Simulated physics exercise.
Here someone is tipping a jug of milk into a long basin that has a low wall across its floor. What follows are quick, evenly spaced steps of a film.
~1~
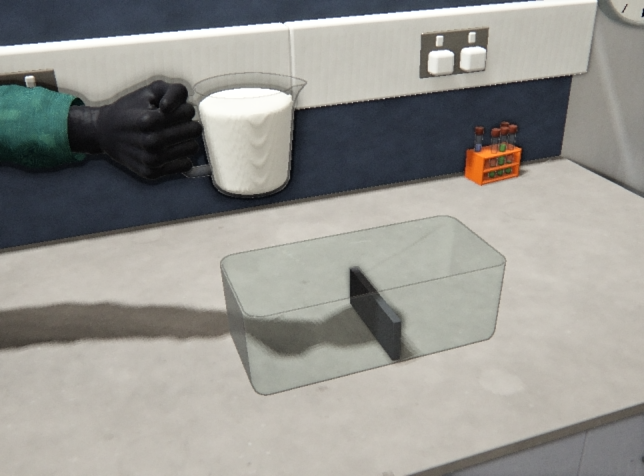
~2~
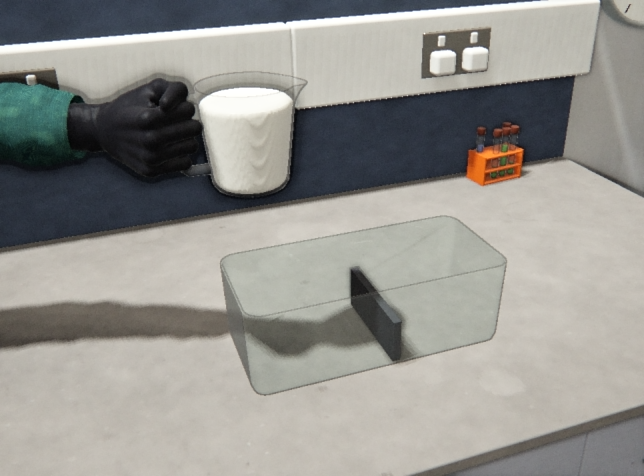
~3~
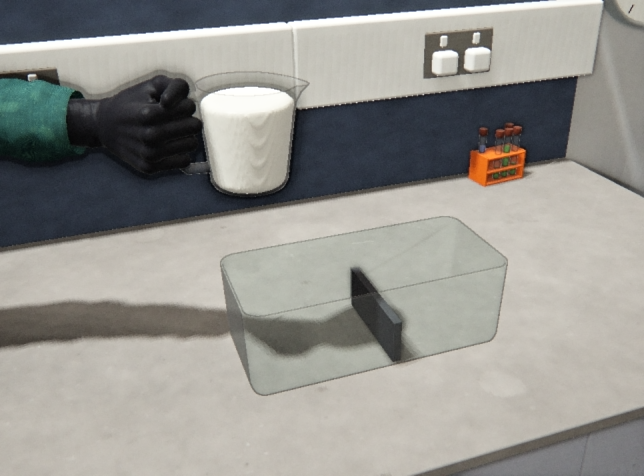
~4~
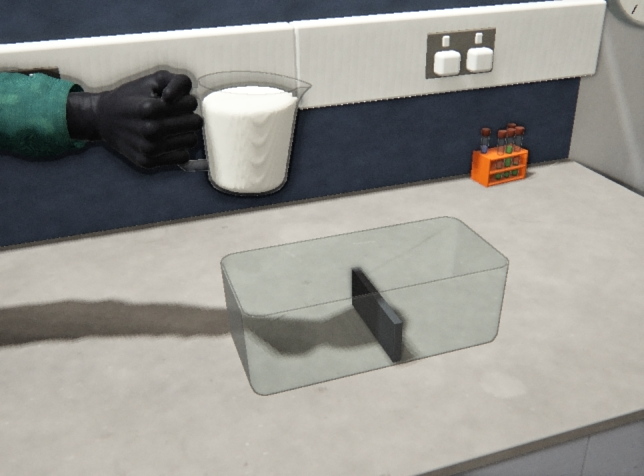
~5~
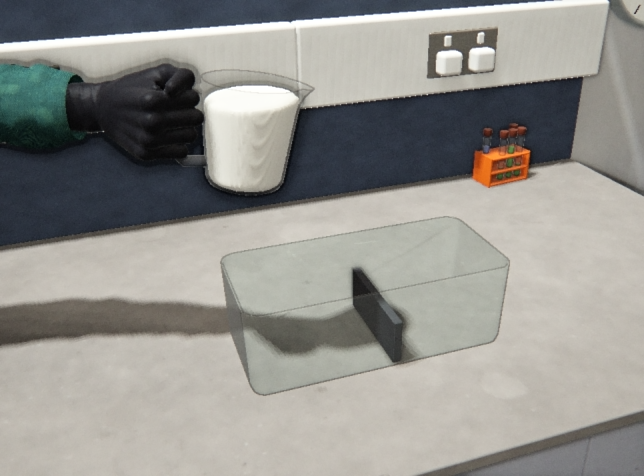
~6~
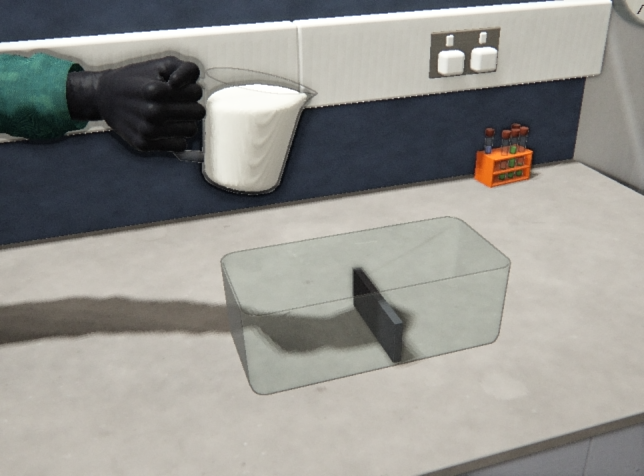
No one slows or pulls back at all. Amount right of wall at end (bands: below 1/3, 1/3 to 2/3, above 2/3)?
1/3 to 2/3.
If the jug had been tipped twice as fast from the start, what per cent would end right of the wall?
It comes to near 30 per cent.
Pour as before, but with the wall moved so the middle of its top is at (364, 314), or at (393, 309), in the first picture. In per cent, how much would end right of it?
About 70 % and 10 %.
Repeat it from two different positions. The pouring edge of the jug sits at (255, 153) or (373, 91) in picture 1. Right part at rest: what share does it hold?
Estimate: 0 per cent, then 95 per cent.
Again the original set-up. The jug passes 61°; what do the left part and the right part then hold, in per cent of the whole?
The left part holds close to 0 per cent, the right part close to 5.
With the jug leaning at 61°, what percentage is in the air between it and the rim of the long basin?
Around 20 in a hundred.
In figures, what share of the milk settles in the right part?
Around 45 %.
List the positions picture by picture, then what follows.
In the first picture, it leans 0°; its right rim is at (306, 80); the milk meets the walls at (199, 105) and (290, 95); the long basin's rim runs from (232, 288) to (479, 238); the wall's top is at (374, 294).
In the second picture, it leans 1°; its right rim is at (307, 80); the milk meets the walls at (199, 104) and (290, 94).
In the third picture, it leans 2°; its right rim is at (309, 81); the milk meets the walls at (200, 103) and (291, 94).
In the fourth picture, it leans 5°; its right rim is at (311, 83); the milk meets the walls at (202, 102) and (294, 94).
In the fifth picture, it leans 9°; its right rim is at (314, 86); the milk meets the walls at (203, 102) and (297, 93).
In the sixth picture, it leans 13°; its right rim is at (317, 91); the milk meets the walls at (206, 102) and (303, 92).
A moment on, the jug is tipped part way and 77 per cent is still to pour, 2 is left of the wall and 3 right of it.
Next, the jug is tipped on its side and 29 per cent is still to pour, 14 is left of the wall and 34 right of it.
Then the jug is tipped on its side and 3 per cent is still to pour, 48 is left of the wall and 43 right of it.
Later the jug is tipped on its side and 0 per cent is still to pour, 55 is left of the wall and 43 right of it.
In the end 55 per cent lies left of the wall, 43 right of it and 2 outside.
